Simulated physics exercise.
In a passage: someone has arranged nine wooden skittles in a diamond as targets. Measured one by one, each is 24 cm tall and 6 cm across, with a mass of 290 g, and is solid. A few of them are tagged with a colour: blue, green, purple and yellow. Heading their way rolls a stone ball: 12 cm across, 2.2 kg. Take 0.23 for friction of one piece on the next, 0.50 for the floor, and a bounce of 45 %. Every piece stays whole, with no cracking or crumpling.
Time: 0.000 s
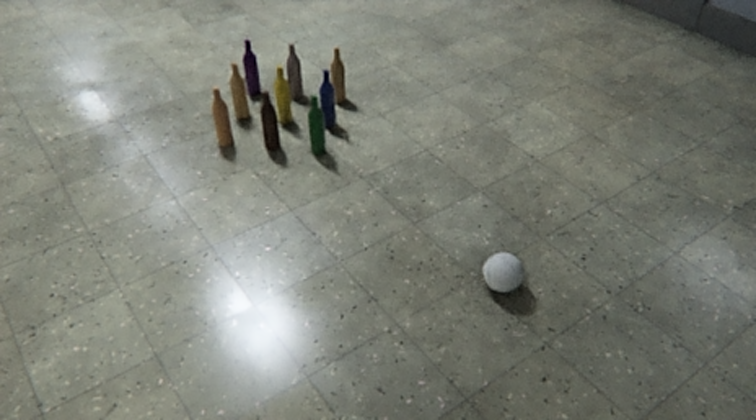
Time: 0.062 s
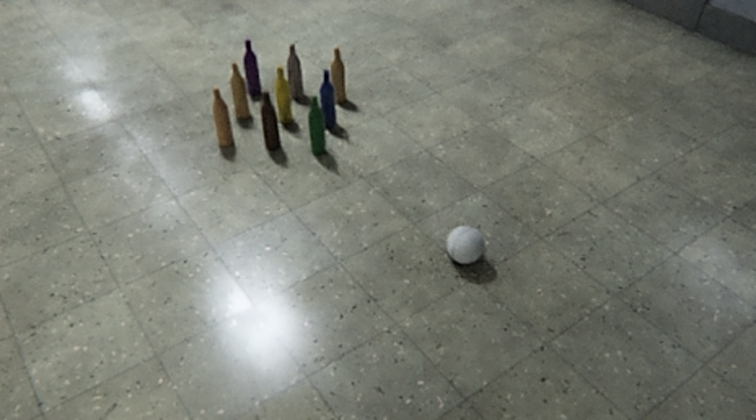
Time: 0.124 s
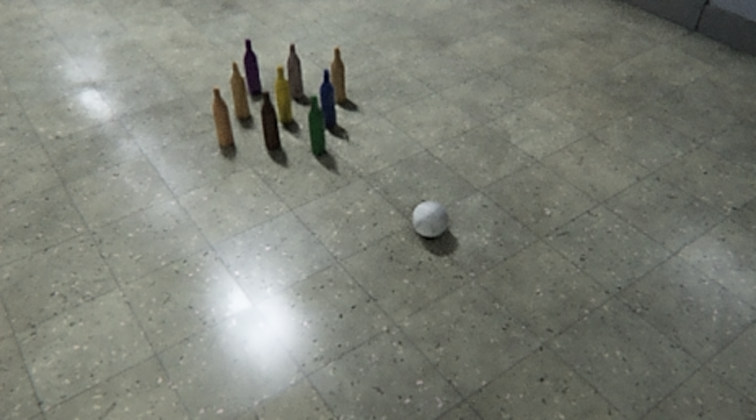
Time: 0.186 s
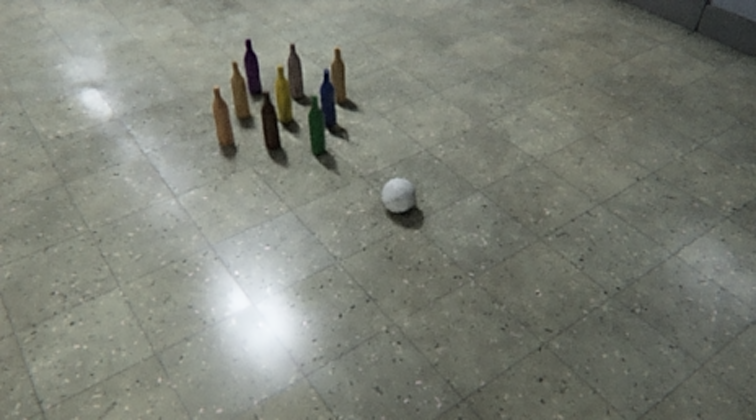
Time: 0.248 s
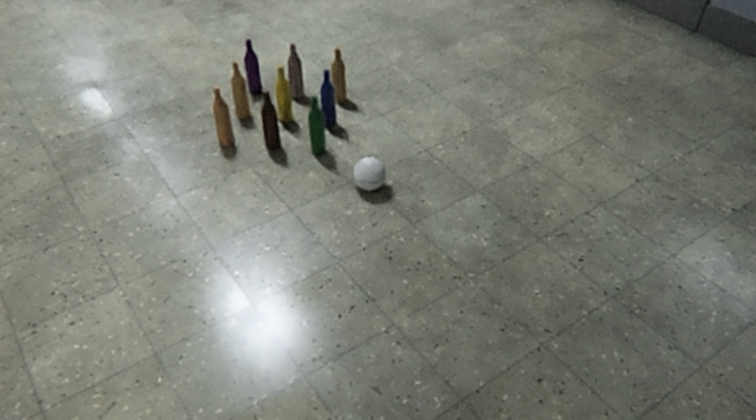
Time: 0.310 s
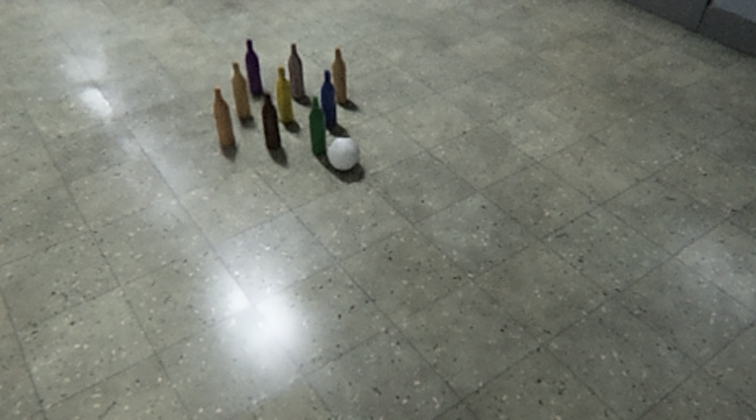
A speckled, tiled grey floor with glossy patches of reflected light is seen from above at an angle, the view staying almost still. Toward the upper left stand several upright bottle-shaped skittles in purple, orange, tan, yellow, blue, dark brown and green, with a whitish ball at lower right. The ball rolls steadily up and leftward across the tiles until it is close beside the green one, while every skittle stays standing.
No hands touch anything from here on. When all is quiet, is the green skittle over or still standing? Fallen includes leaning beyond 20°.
Green skittle: Down.
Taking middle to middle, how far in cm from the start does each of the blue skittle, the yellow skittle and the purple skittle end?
Roughly blue 0 cm, yellow 60 cm, purple 60 cm.
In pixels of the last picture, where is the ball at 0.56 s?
Estimated pixel: About (276, 96).
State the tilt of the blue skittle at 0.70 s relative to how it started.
I'd estimate close to 0°.
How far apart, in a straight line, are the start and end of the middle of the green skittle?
Roughly 50 centimetres.
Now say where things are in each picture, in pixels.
In the first frame (places mark the middle of the side facing us; the camera moves round a little), ball (504, 272) 90 cm before the front row; green skittle (319, 129); blue skittle (329, 102); yellow skittle (282, 98); nothing disturbed.
The second frame shows ball (465, 245) 75 cm before the front row; green skittle (319, 129).
The third frame shows ball (431, 219) 60 cm before the front row; green skittle (319, 128).
The fourth frame shows ball (399, 196) 44 cm before the front row; green skittle (319, 128).
The fifth frame shows ball (370, 174) 29 cm before the front row; green skittle (319, 129).
The sixth frame shows ball (344, 154) 13 cm before the front row; green skittle (319, 129); blue skittle (330, 102); yellow skittle (283, 98); nothing disturbed.
After 0.44 s, ball still moving; 1 of the 9 skittles over; green skittle lying flat.
After 0.56 s, ball still moving; 3 of the 9 skittles over; green skittle on its side; yellow skittle leaning 24°.
After 0.70 s, ball still moving; 3 of the 9 skittles over; green skittle lying flat; yellow skittle leaning 51°.
After 0.96 s, ball still moving; 4 of the 9 skittles over; green skittle lying flat; yellow skittle lying flat.
At rest (1.5 s), ball rolling away; 4 of the 9 skittles over; green skittle lying flat; purple skittle lying flat; yellow skittle lying flat. As the last picture would show them, middles, green skittle near (214, 112), purple skittle near (246, 29).
